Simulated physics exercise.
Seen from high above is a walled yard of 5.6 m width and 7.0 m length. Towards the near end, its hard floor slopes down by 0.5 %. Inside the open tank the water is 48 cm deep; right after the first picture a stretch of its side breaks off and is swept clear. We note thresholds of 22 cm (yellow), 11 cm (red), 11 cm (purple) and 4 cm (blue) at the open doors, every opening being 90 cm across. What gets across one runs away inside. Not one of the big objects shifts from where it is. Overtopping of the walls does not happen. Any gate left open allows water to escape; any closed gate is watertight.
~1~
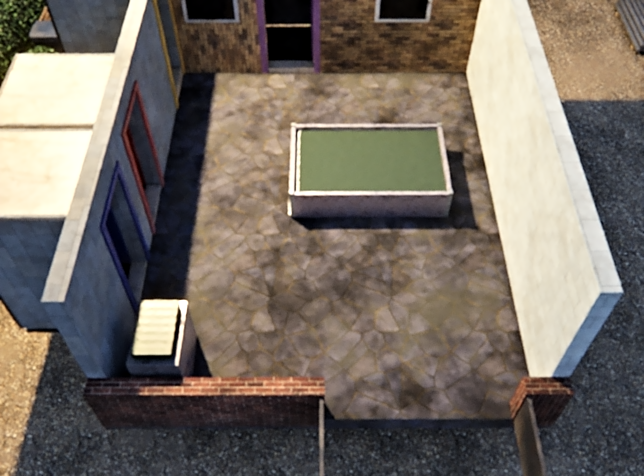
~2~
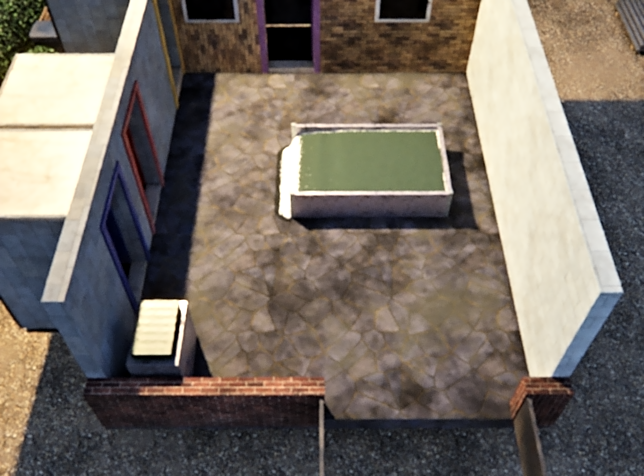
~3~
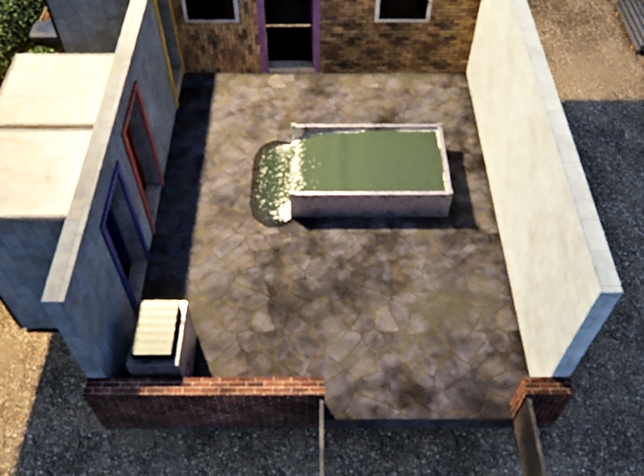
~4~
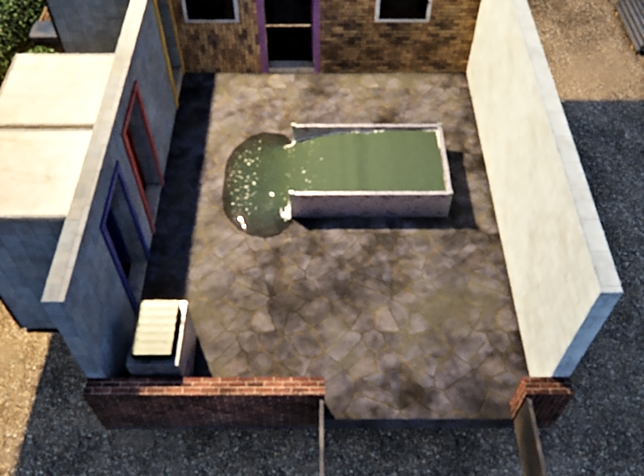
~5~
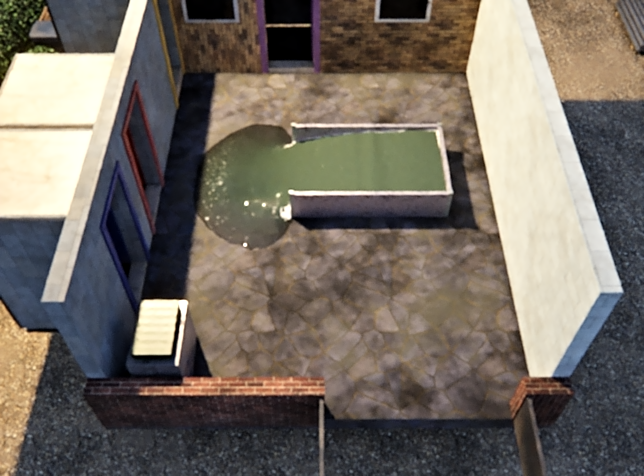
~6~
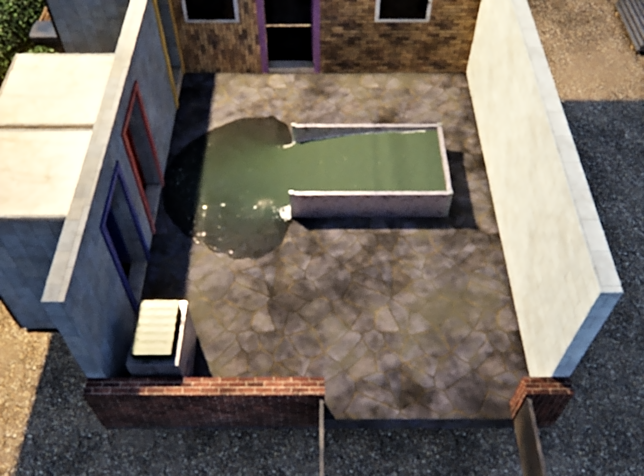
A walled yard with a dark, mottled stone floor is seen from high above, with a brick building at the back, pale walls on both sides and a low brick wall in front. A white-rimmed tank of green water stands near the middle, and a small pale box sits at the lower left. The tank's left side gives way and water pours out, spreading leftward in a widening, rounded, glinting pool, while the camera stays still.
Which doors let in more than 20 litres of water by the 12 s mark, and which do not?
By then, the yellow door does not, the red door lets in more than that, the purple door does not, the blue door lets in more than that.
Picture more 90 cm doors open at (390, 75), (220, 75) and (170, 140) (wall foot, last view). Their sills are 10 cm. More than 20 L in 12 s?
The first one doesn't reach it, the second one exceeds it, and the third one exceeds it.
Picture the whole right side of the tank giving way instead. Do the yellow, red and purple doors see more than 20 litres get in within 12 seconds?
Then yellow would come out on the low side, red on the low side and purple on the low side.
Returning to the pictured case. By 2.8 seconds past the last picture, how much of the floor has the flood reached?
Covered: Roughly 35 %.
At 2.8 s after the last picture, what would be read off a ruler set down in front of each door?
Centimetres: Yellow 19 / red 19 / purple 5 / blue 9.
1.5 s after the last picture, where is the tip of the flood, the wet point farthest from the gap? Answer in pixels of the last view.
Roughly at pixel (131, 355).
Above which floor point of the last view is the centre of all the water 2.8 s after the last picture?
About (249, 183).
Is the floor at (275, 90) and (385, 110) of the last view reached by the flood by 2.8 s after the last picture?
I'd say drenched, then spared.
Then, 0.7 s after the last picture water covers 20 % of the floor and is deepest (26 cm) near (160, 201); yellow door not reached, red door 24 cm at the sill, 17 L in, purple door not reached, blue door not reached.
Then, 1.5 s after the last picture water covers 25 % of the floor and is deepest (26 cm) near (165, 177); yellow door 10 cm at the sill, 0 L in, red door 25 cm at the sill, 64 L in, purple door not reached, blue door 10 cm at the sill, 3 L in.
Then, 2.8 s after the last picture water covers 35 % of the floor and is deepest (27 cm) near (122, 402); yellow door 19 cm at the sill, 1 L in, red door 19 cm at the sill, 133 L in, purple door 5 cm at the sill, 0 L in, blue door 9 cm at the sill, 26 L in.
Then, 6.3 s after the last picture water covers 80 % of the floor and is deepest (10 cm) near (479, 132); yellow door 8 cm at the sill, 2 L in, red door 6 cm at the sill, 154 L in, purple door 5 cm at the sill, 0 L in, blue door 10 cm at the sill, 70 L in.
Then, 11.3 s after the last picture water covers 95 % of the floor and is deepest (7 cm) near (122, 402); yellow door 3 cm at the sill, 2 L in, red door 4 cm at the sill, 154 L in, purple door 2 cm at the sill, 0 L in, blue door 4 cm at the sill, 92 L in.
